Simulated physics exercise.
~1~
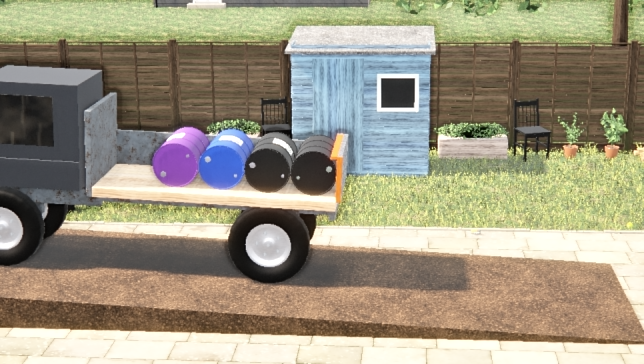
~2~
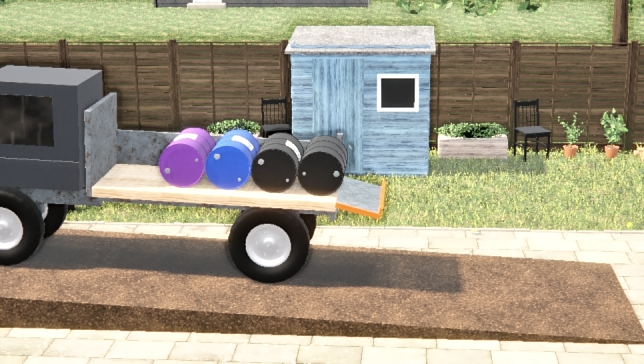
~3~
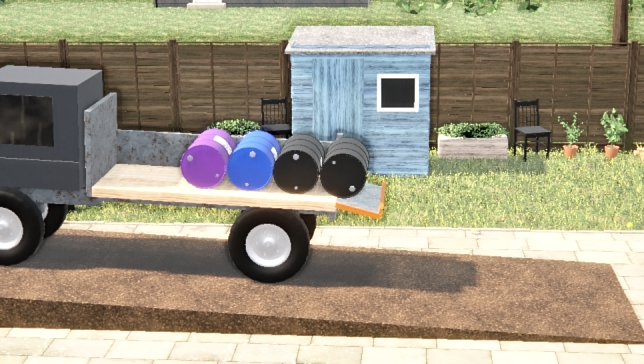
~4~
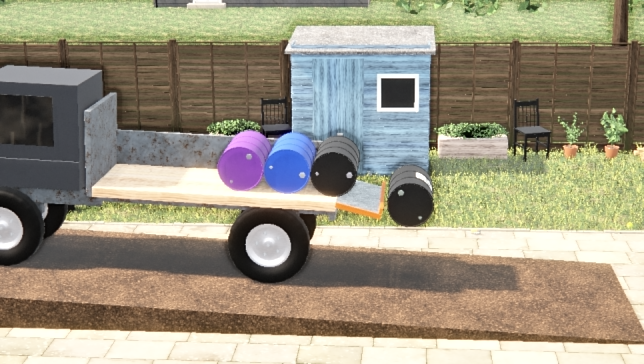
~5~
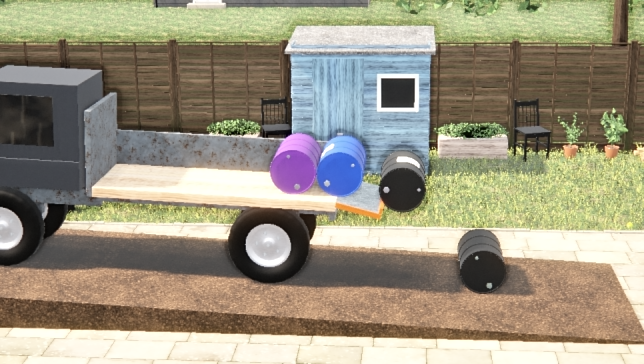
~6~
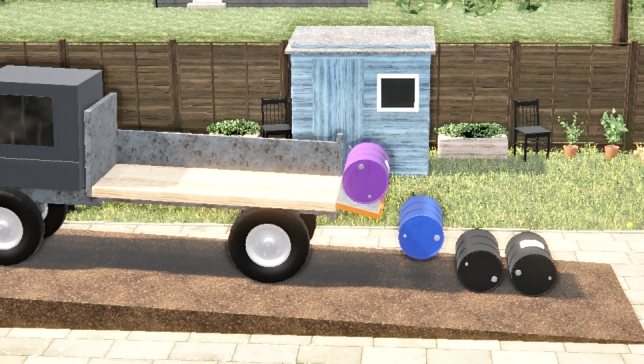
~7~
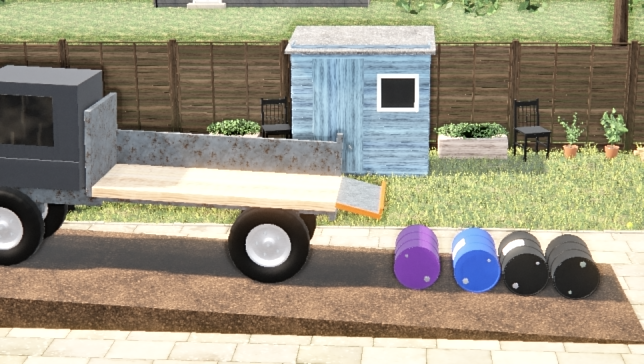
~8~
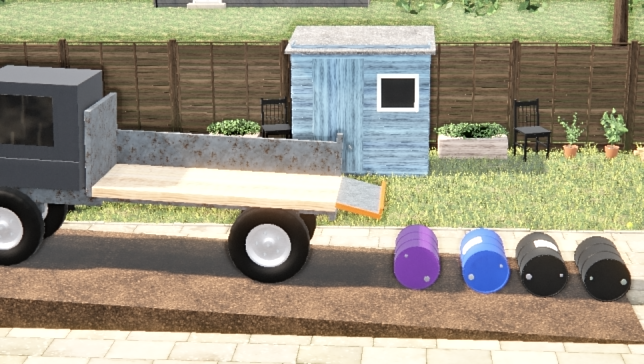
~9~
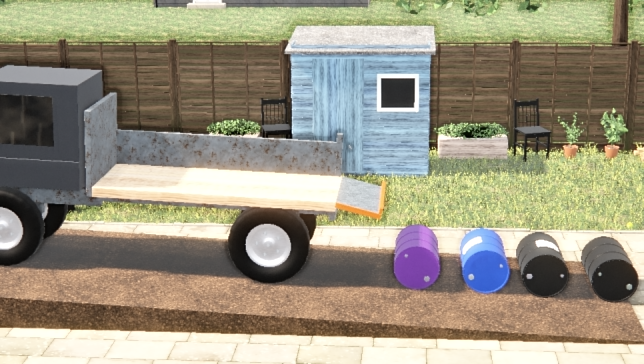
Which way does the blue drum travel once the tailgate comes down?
The blue drum rolls to the right along the bed, drops off the back and ends up on the ground further right.
